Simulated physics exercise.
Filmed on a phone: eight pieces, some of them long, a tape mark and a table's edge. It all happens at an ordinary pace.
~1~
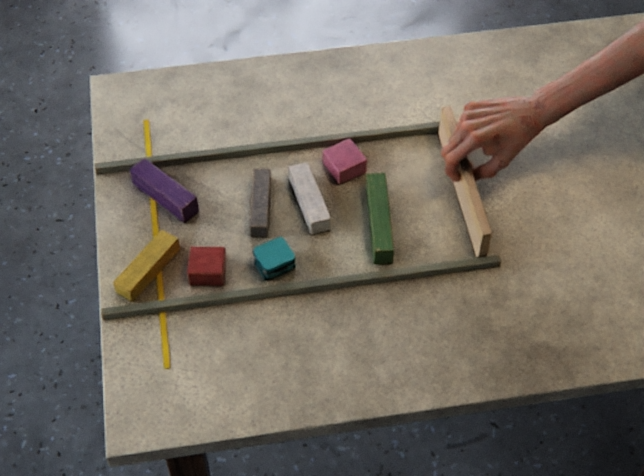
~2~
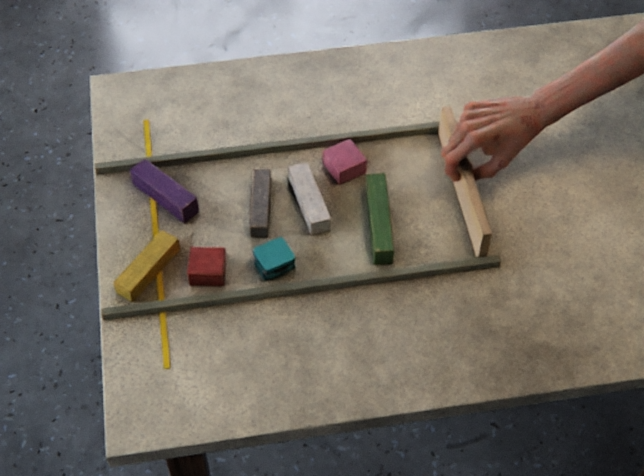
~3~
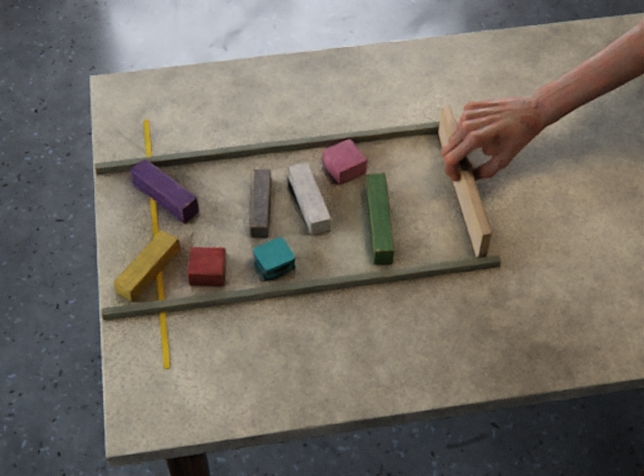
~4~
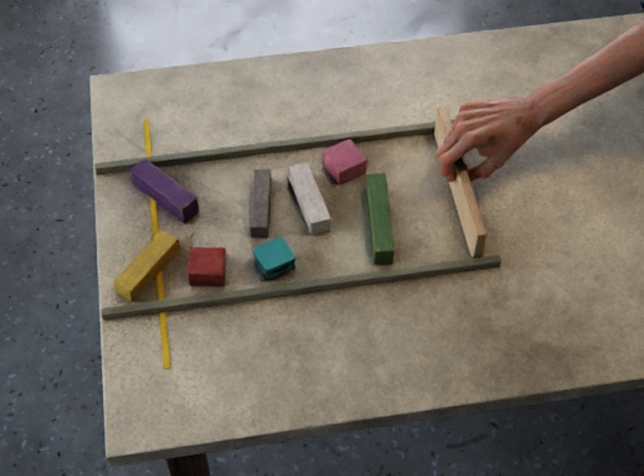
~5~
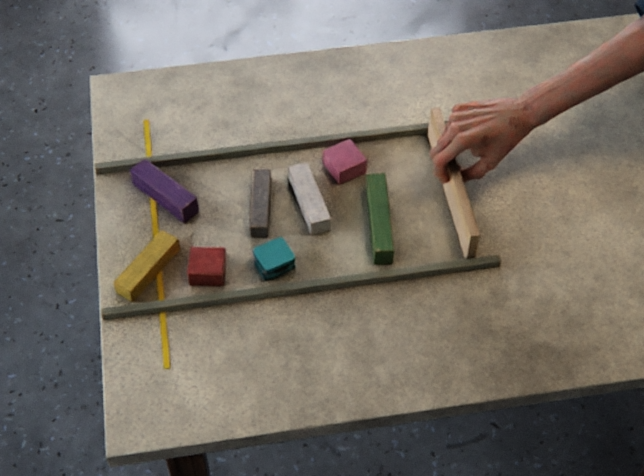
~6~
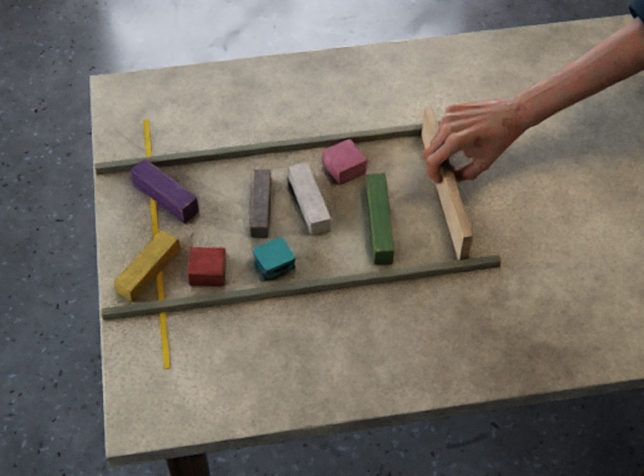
Wooden board sliding slightly left under a hand between two rails on a table, while eight coloured pieces lie still.
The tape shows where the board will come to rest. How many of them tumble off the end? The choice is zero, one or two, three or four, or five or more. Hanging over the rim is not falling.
In the end the number that fall off is three or four.
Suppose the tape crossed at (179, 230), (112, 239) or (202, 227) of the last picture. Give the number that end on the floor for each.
Try by try, 2, 7 and 0.
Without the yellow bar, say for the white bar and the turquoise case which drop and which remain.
The white bar stays on, the turquoise case holds on.
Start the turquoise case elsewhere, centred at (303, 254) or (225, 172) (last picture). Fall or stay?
The turquoise case survives; does not fall.
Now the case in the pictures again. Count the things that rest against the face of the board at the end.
The number is 2.
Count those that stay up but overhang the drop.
1 of them.
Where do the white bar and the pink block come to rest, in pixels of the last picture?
The white bar at (117, 226), the pink block at (135, 184).
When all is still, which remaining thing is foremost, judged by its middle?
The grey bar.
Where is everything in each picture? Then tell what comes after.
The first frame shows yellow bar (148, 265); purple bar (164, 190); red block (207, 266); board (464, 180); tape (156, 233).
The second frame shows purple bar (164, 190); green bar (380, 218).
The third frame shows red block (207, 266); pink block (345, 162).
The fourth frame shows yellow bar (148, 265); white bar (309, 198).
The fifth frame shows purple bar (164, 190); board (452, 182).
The sixth frame shows yellow bar (148, 265); purple bar (164, 190); red block (207, 266); board (446, 183); tape (156, 233).
Soon after, none off yet; yellow bar at rest near (148, 265); purple bar at rest near (164, 190); red block at rest near (207, 266).
In the end, the number that fall off is three or four; gone, red block, purple bar and yellow bar.
